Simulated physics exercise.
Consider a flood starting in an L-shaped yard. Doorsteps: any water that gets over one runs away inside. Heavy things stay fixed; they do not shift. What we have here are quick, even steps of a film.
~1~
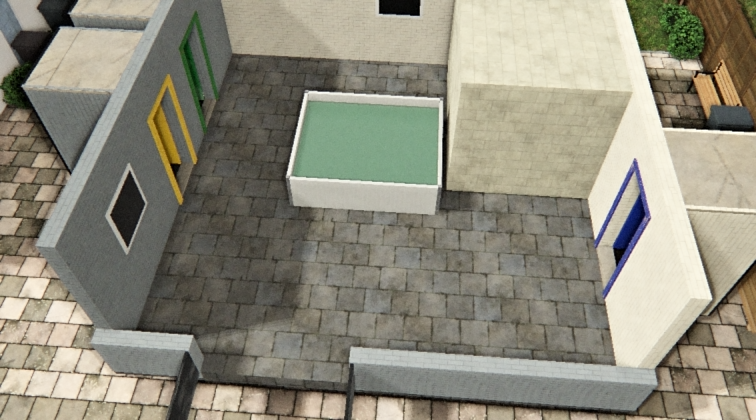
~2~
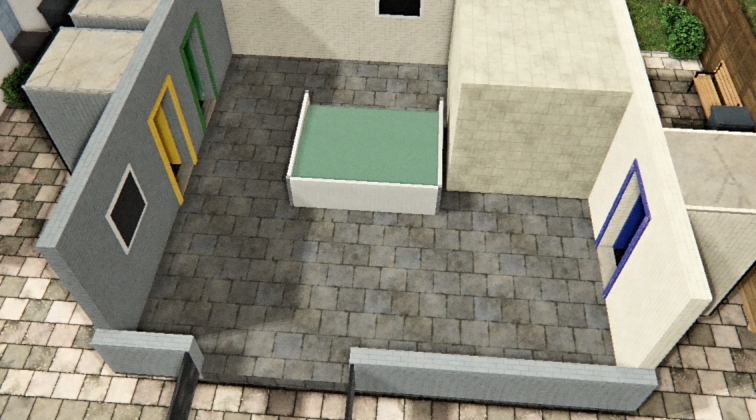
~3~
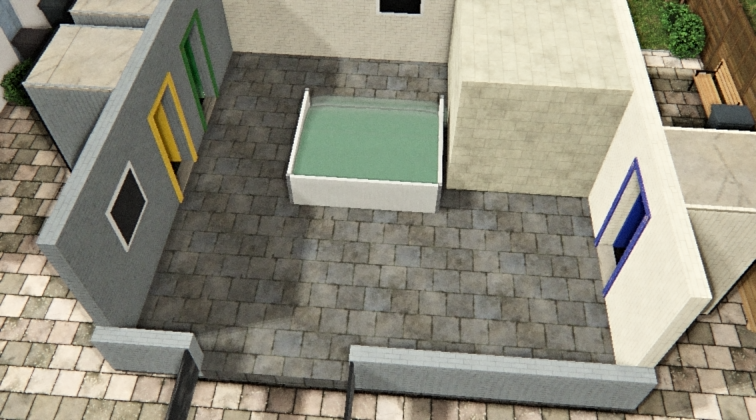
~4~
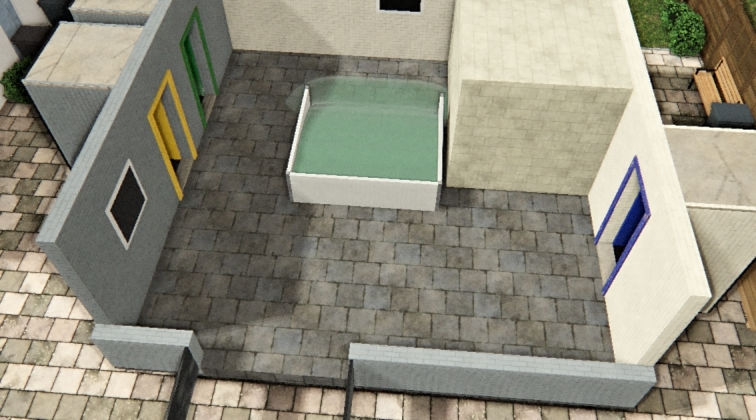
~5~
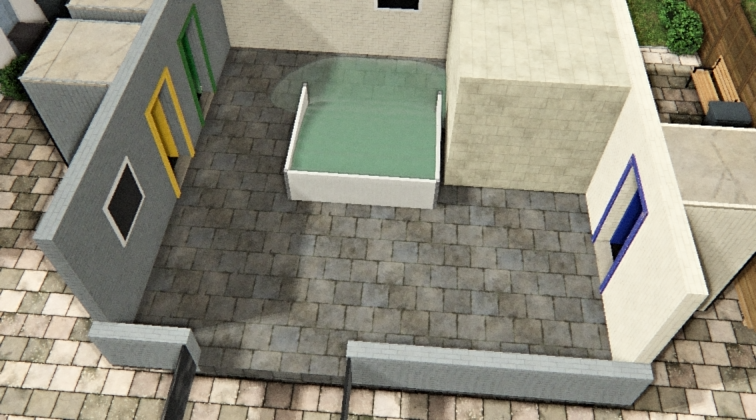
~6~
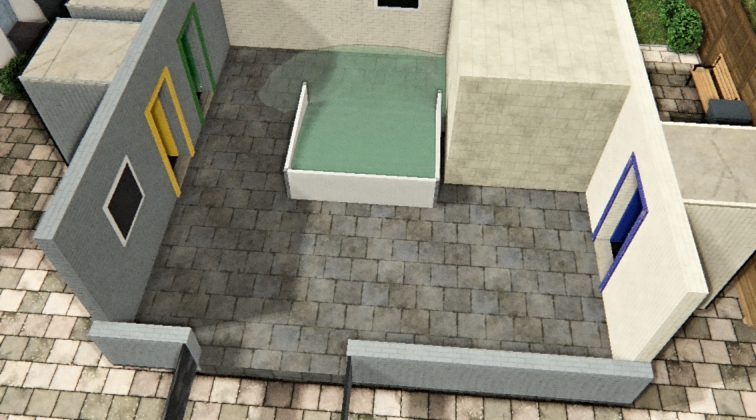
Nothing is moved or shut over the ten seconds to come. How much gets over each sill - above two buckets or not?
At the green door, above two buckets. At the blue door, not above two buckets. At the yellow door, above two buckets.
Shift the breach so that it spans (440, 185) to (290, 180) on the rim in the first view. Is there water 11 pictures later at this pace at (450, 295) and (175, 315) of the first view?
Respectively: Drenched and drenched.
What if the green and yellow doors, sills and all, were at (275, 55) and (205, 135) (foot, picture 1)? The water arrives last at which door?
The blue door.
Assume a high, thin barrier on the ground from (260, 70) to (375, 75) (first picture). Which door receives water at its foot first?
It's the green door.
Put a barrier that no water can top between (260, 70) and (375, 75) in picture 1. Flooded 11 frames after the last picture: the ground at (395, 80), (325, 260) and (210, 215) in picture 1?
The first spot is swamped, the second untouched, the third untouched.
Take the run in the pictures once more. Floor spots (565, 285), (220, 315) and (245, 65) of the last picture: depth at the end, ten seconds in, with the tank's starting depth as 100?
The depth comes out near 0, 14 and 20 per cent.
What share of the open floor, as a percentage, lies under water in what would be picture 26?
My estimate is near 40 per cent.
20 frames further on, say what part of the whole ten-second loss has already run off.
My reading is near 5 per cent.
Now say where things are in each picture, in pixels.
The water tank at (369, 139) is whole and still, in the first picture.
Water pours out on the water tank's far side and has run to (443, 126), in the second picture.
Water pours out on the water tank's far side and has run to (446, 111), in the third picture.
The front is at (298, 90), out from the gap on the water tank's far side, in the fourth picture.
The front is at (290, 76), out from the gap on the water tank's far side, in the fifth picture.
Water pours out on the water tank's far side and has run to (310, 50), in the sixth picture.
A moment on, water covers 20 % of the floor; the green door not reached, the blue door not reached, the yellow door not reached.
Next, water covers 20 % of the floor; the green door not reached, the blue door not reached, the yellow door not reached.
Then, water covers 40 % of the floor; the green door over two buckets in, the blue door not reached, the yellow door wet at the sill, nothing in.
Later, water covers 65 % of the floor; the green door far over two buckets in, the blue door not reached, the yellow door under two buckets in.
In the end, water covers 75 % of the floor; the green door far over two buckets in, the blue door not reached, the yellow door over two buckets in.
